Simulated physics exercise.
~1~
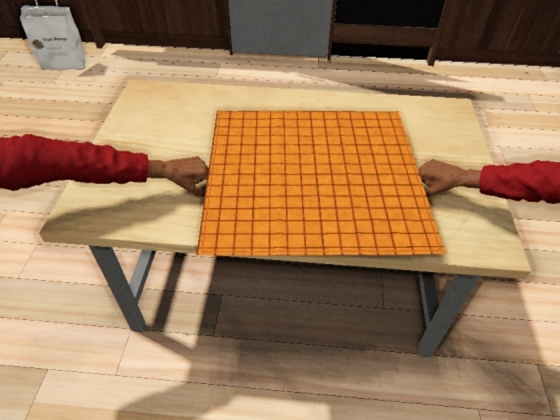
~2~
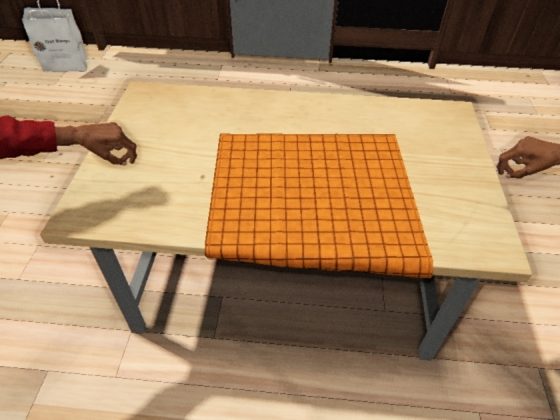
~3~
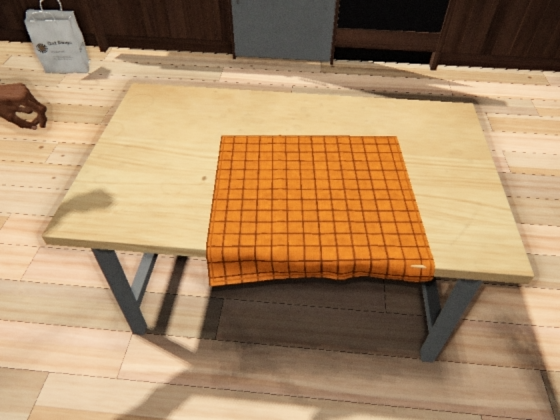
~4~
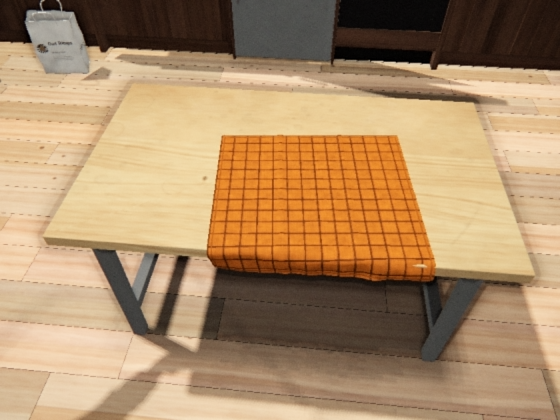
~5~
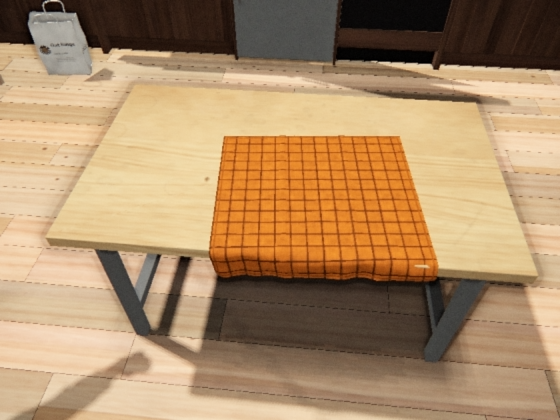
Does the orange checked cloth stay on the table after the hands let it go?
Yes, the cloth stays on the table. Most of it rests on the top while a short strip hangs over the near edge.
